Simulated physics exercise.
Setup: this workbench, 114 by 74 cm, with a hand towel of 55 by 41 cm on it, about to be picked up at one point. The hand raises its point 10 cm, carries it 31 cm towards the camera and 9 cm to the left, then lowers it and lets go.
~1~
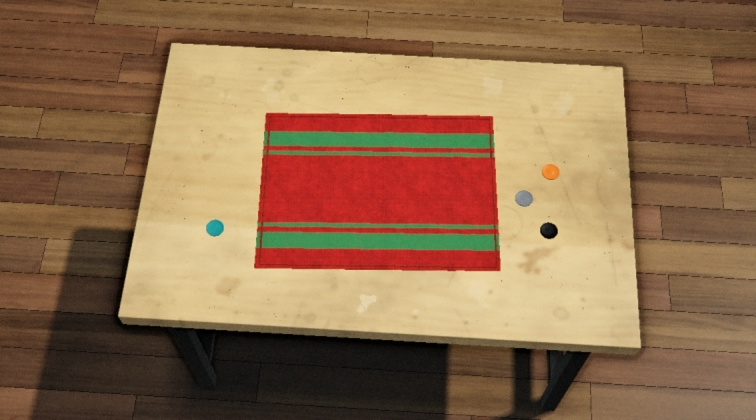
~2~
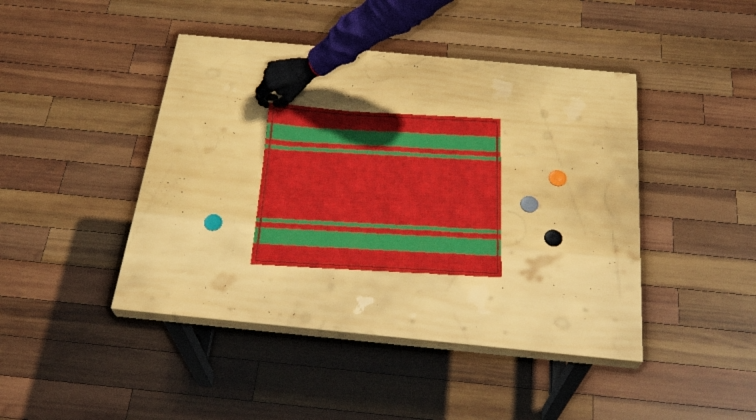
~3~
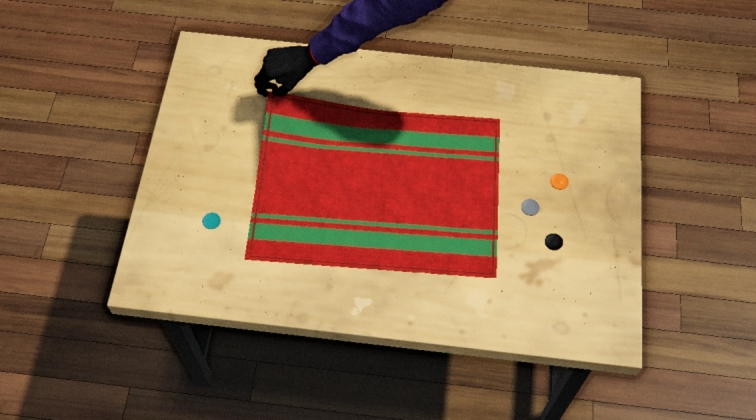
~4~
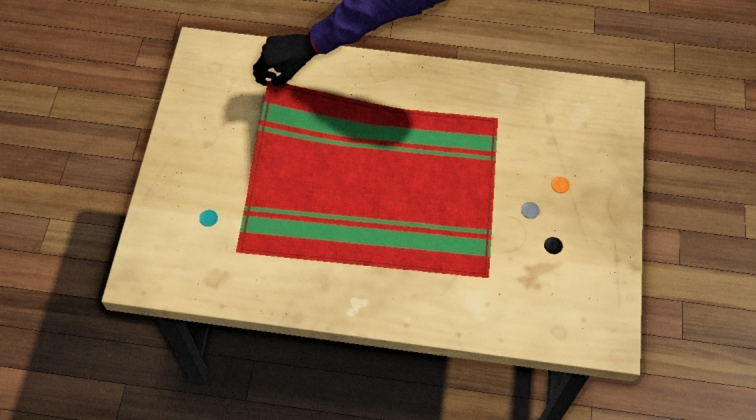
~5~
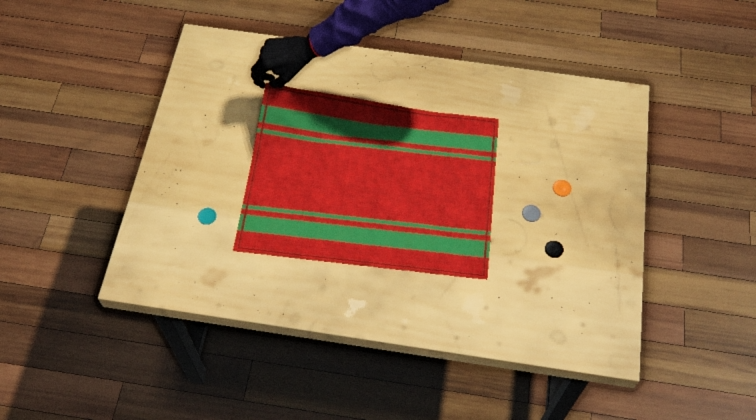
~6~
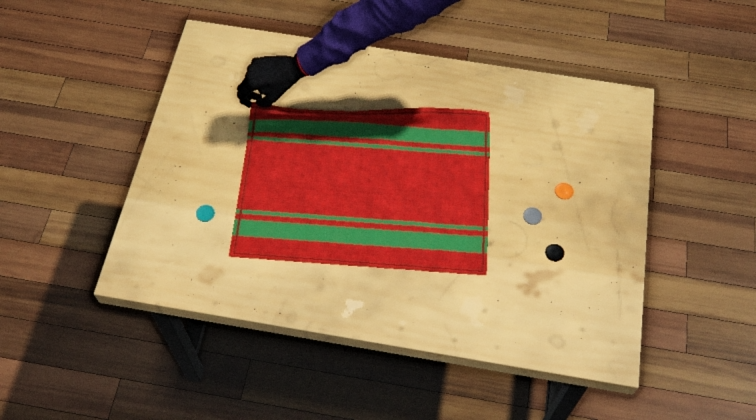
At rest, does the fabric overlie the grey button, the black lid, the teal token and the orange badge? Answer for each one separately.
The grey button remains in the open, the black lid stays uncovered, the teal token vanishes under it, the orange badge still shows.
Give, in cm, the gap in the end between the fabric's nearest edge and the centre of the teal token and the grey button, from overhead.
4 cm and 14 cm.
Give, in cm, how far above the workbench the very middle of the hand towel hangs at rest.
About 0 cm up.
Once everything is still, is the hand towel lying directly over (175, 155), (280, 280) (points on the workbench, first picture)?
The first stays uncovered; the second vanishes under it.
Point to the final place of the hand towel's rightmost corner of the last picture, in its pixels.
I'd say it ends up somewhere about (402, 107).
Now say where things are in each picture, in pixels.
Shows, grey button (524, 198); black lid (549, 230); teal token (215, 228); orange badge (551, 172); hand towel corners (255, 269) (266, 114) (492, 117) (500, 272); highest point 0 cm, lowest 0 cm, in the first frame.
Shows, hand towel corners (251, 265) (500, 120); grip (270, 103); highest point 3 cm, lowest 0 cm, in the second frame.
Shows, hand towel corners (245, 260) (500, 120); grip (269, 92); highest point 7 cm, lowest 0 cm, in the third frame.
Shows, hand towel corners (236, 253) (498, 119); grip (268, 81); highest point 10 cm, lowest 0 cm, in the fourth frame.
Shows, hand towel corners (233, 251) (498, 120); grip (266, 83); highest point 10 cm, lowest 0 cm, in the fifth frame.
Shows, hand towel corners (229, 257) (489, 113) (486, 276); grip (253, 103); highest point 10 cm, lowest 0 cm, in the sixth frame.
Next, 80 % of it is down, spanning 62 by 55 cm, above no small thing.
Then, 80 % of it is down, spanning 62 by 61 cm, above teal token.
After that, 85 % of it is down, spanning 63 by 61 cm, above teal token.
Later, 85 % of it is down, spanning 62 by 61 cm, above teal token.
At the end, 90 % of it is down, spanning 66 by 61 cm, above teal token.
